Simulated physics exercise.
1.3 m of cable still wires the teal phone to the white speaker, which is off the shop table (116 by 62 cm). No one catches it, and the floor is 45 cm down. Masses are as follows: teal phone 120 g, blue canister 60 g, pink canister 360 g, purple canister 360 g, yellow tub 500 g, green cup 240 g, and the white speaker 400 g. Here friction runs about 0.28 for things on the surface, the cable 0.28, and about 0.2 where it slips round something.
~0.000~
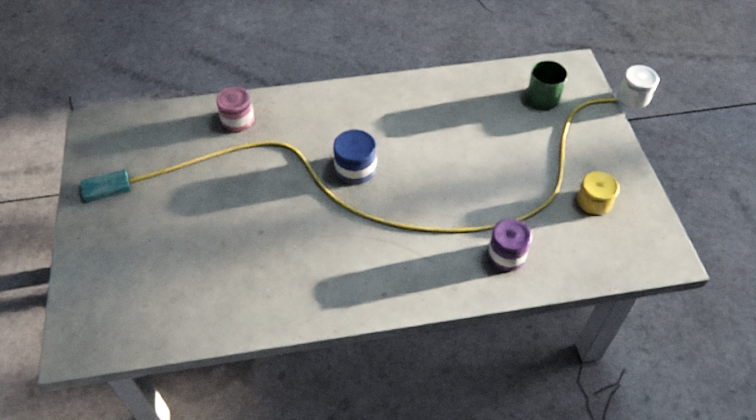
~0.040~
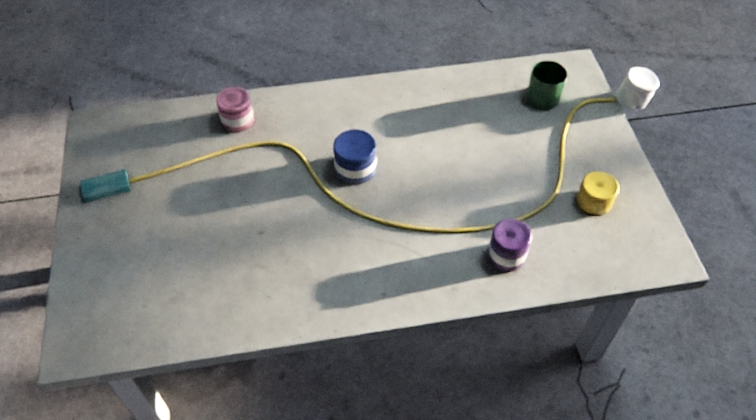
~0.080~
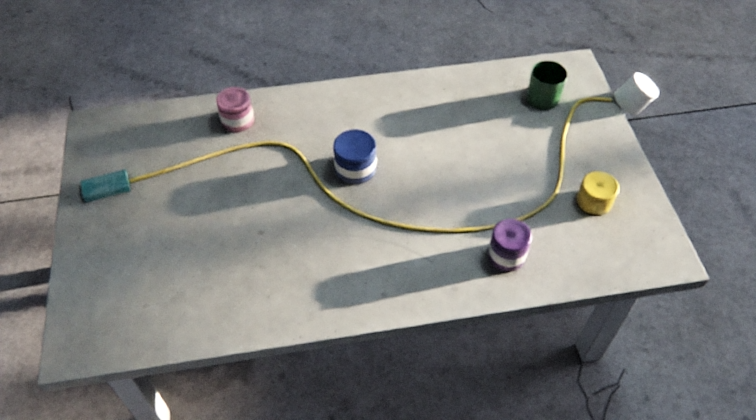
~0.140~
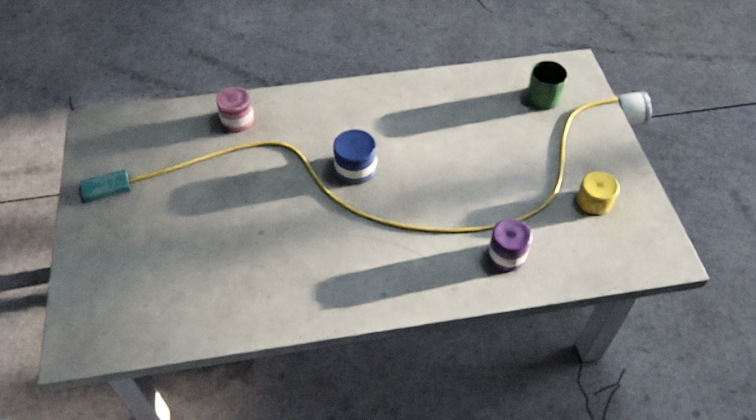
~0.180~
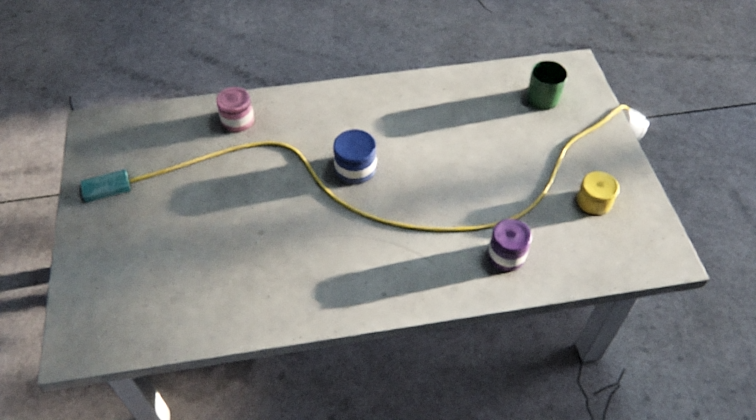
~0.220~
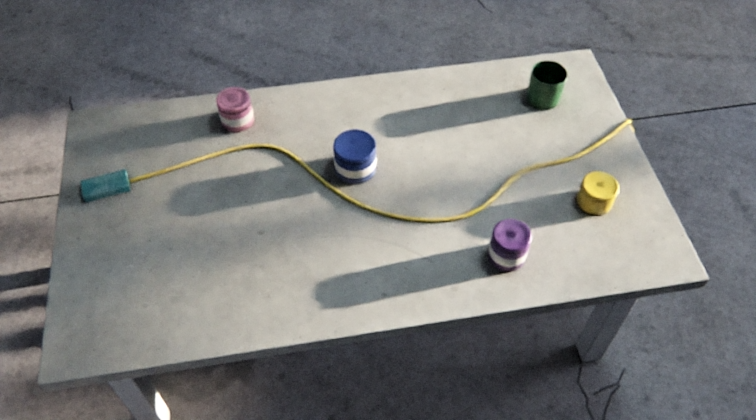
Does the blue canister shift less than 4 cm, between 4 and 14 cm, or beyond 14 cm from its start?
I expect it will go a huge distance.
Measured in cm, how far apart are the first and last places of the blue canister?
Roughly, blue canister off the top.
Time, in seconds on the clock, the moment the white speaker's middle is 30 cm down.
Time: 0.30 s.
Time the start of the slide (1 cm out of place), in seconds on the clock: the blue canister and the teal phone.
On the clock, blue canister 0.32 s and teal phone 0.32 s.
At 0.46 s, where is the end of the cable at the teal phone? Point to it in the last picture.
Somewhere about (283, 169) in the final view.
By 0.5 s, the cable's tail end at (283, 169); blue canister 15 cm off its start, teal phone 31 cm off its start, white speaker over the edge.
By 0.7 s, the cable's tail end at (477, 173); blue canister on its side, 29 cm off its start, teal phone 77 cm off its start, white speaker over the edge.
By 1.0 s, the cable's tail end at (600, 173); blue canister over the edge, teal phone 101 cm off its start at (623, 163), white speaker over the edge.
By 1.2 s, the cable has left the top; blue canister over the edge, teal phone over the edge, white speaker over the edge.
By 2.4 s, the cable has left the top; blue canister over the edge, teal phone over the edge, white speaker over the edge.
